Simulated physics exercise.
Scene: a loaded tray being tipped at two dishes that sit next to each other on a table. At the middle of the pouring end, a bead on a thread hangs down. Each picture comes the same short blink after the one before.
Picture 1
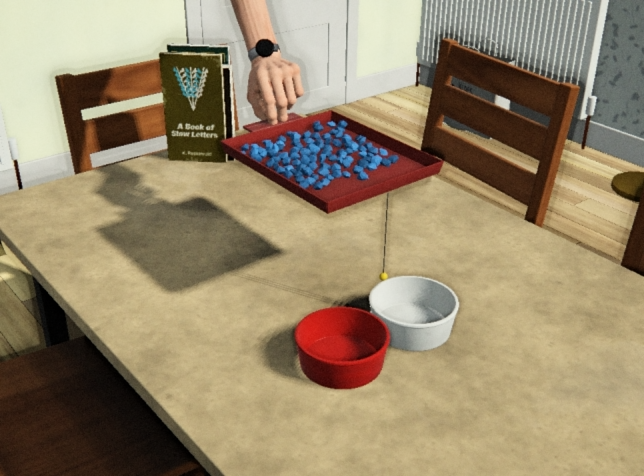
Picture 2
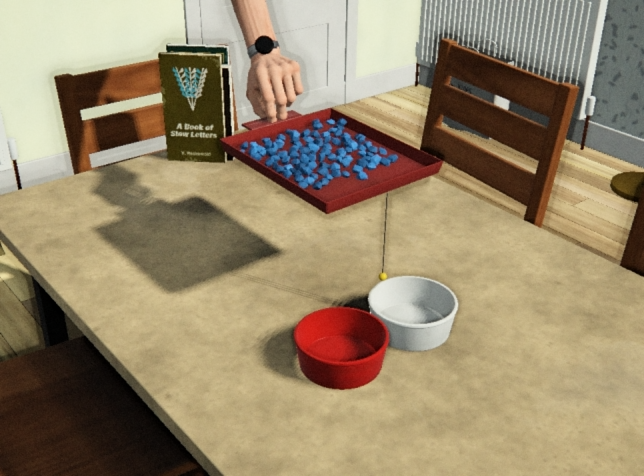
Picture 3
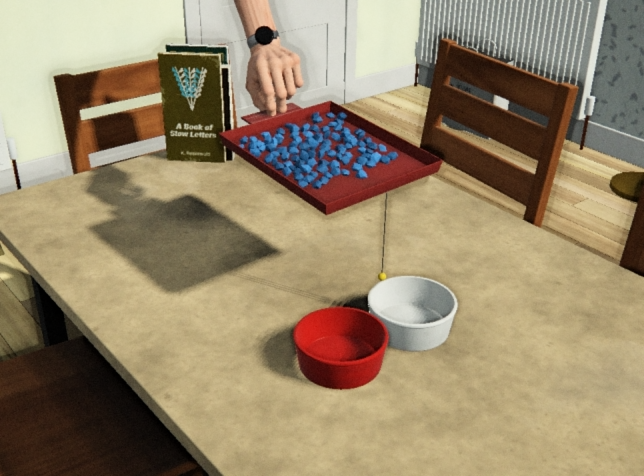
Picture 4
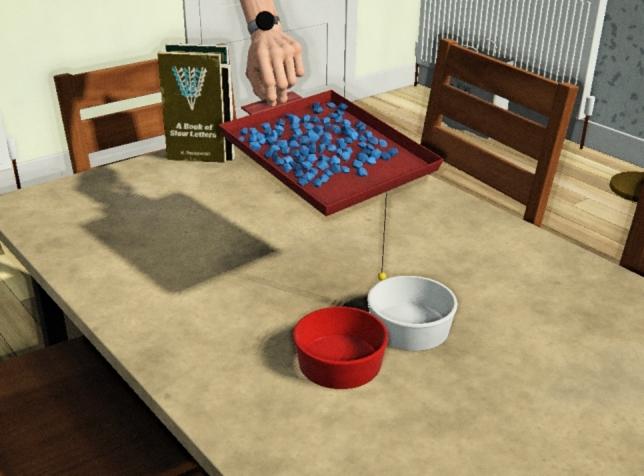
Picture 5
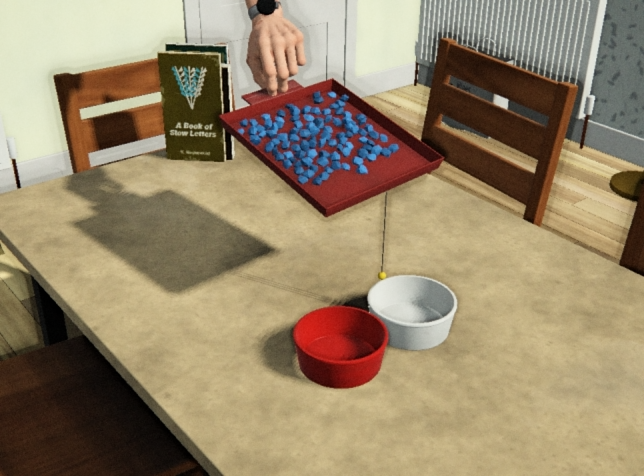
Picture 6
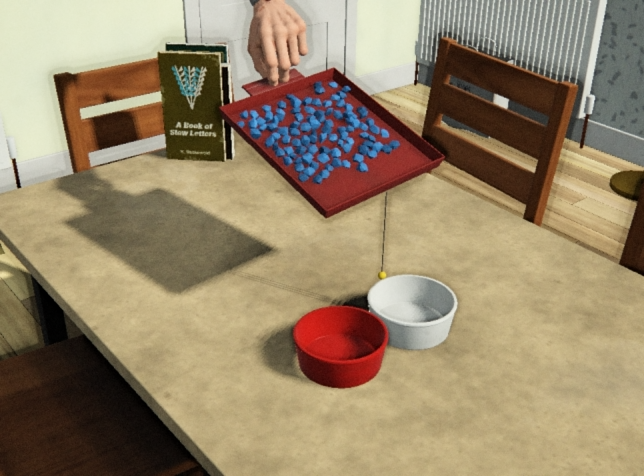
A red tray of small blue stones, held by a hand wearing a dark watch, hovers over a pale stone-patterned table in a dining room, seen from slightly above. A red bowl and a white bowl sit side by side beneath a hanging yellow bead, with books and wooden chairs behind. The hand gradually tilts the tray forward, its left front corner dipping lowest, while the camera stays still.
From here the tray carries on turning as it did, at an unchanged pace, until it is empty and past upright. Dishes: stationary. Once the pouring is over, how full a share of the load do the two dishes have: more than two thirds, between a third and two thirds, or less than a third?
They have more than two thirds of it.
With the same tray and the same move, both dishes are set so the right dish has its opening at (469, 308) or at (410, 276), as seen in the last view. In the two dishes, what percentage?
It comes to near 10 per cent the first time and near 70 per cent the second time.
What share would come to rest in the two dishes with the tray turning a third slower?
Roughly 90 percent, give or take.
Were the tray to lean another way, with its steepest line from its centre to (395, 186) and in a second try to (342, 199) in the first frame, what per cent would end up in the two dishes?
You'd get 60 per cent the first time and 60 per cent the second time.
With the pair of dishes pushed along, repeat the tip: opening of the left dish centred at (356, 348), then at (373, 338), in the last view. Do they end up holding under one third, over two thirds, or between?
First: Between a third and two thirds; second: Between a third and two thirds.
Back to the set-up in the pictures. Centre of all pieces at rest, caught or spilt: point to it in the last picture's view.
Centre at rest, last view: Approx. (352, 349).
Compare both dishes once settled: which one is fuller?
The one on the left.
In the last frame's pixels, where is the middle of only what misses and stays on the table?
It's centred close to pixel (346, 317).
Just after the last frame, tray tipped steeply; almost all on the tray; just a few in the air.
A moment on, tray tipped right over; roughly half on the tray; roughly a quarter in the left dish; about a tenth in the right dish; just a few outside both; roughly a quarter in the air.
Further on, tray tipped past a quarter turn; roughly two thirds in the left dish; roughly a quarter in the right dish; about a tenth outside both; just a few in the air.
When it is over, tray tipped past a quarter turn; roughly two thirds in the left dish; roughly a quarter in the right dish; about a tenth outside both; just a few in the air.
